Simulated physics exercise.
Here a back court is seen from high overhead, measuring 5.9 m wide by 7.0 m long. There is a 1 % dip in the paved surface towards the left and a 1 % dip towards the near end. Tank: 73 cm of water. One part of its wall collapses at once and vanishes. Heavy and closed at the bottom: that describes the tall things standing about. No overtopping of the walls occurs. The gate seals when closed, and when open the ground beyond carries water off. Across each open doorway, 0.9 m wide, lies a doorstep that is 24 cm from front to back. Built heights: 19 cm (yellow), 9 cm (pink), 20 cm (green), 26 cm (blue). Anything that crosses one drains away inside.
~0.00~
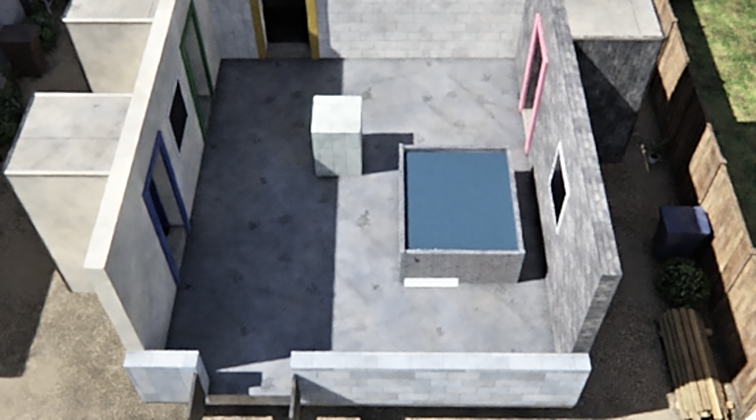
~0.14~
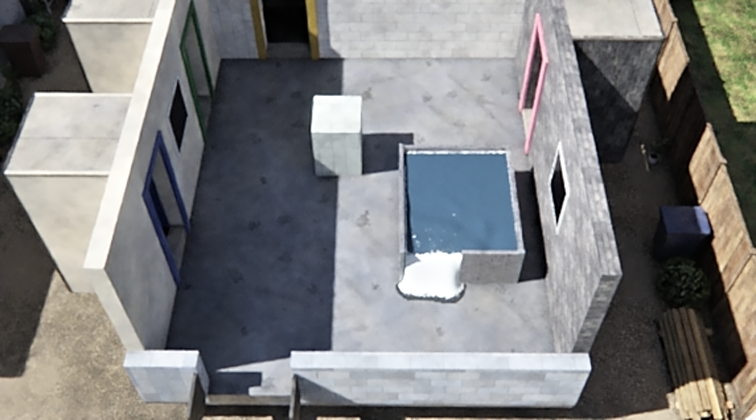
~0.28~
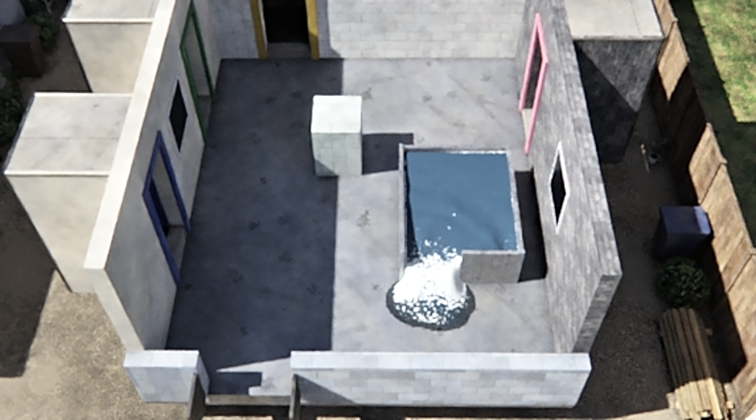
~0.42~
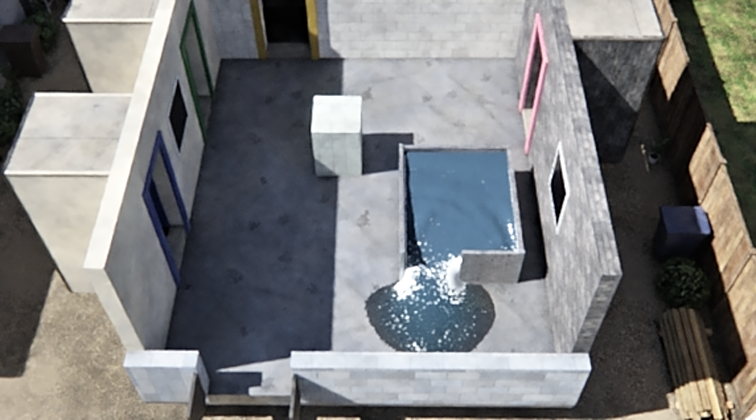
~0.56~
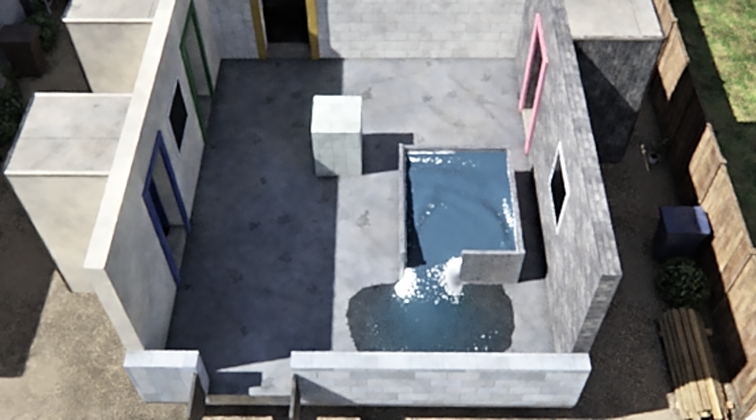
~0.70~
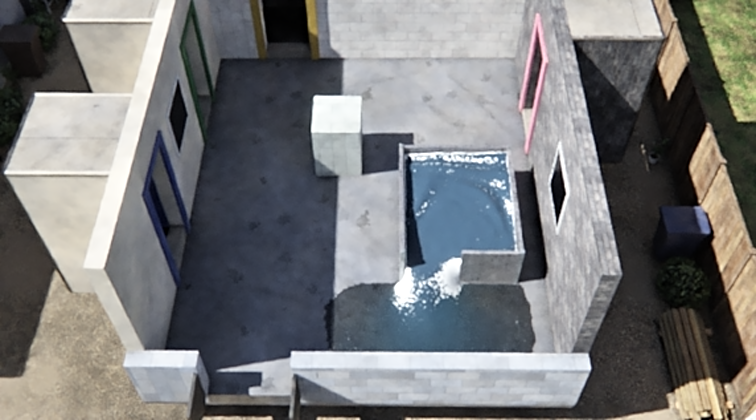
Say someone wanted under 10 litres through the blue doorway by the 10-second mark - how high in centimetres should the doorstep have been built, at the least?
They should have built it at least 9.5 cm high.
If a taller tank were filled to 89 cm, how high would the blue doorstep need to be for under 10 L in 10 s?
The step needs to be some 12.0 cm.
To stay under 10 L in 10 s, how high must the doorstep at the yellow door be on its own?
Yellow - roughly 7.0 cm.
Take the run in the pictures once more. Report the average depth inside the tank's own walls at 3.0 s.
Around 34 cm on average.
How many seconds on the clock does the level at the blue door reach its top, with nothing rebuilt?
Around 3.6 seconds.
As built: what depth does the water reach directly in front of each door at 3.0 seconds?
Depths in cm: Yellow 0, pink 0, green 0, blue 11.
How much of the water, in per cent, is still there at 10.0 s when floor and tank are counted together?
Share still there: Approx. 88 percent.
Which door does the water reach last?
Door: Yellow.
After 1.4 s water covers 15 % of the floor, deepest (45 cm) near (428, 369); it has not reached the blue door.
After 3.0 s water covers 30 % of the floor, deepest (30 cm) near (539, 380); 11 cm at the blue door, 0 litres in over its 26 cm doorstep.
After 10.0 s water covers 90 % of the floor, deepest (13 cm) near (211, 115); 8 cm at the blue door, 0 litres in over its 26 cm doorstep.
At the blue door as built, the water arrived by 2.6 s and peaked near 13 cm at 3.6 s.
Run again over the same 10 s with other heights there, 24 litres in over 8 cm, 6 litres over 10.5 cm. The limit of 10 litres is kept from about 9.5 cm up.
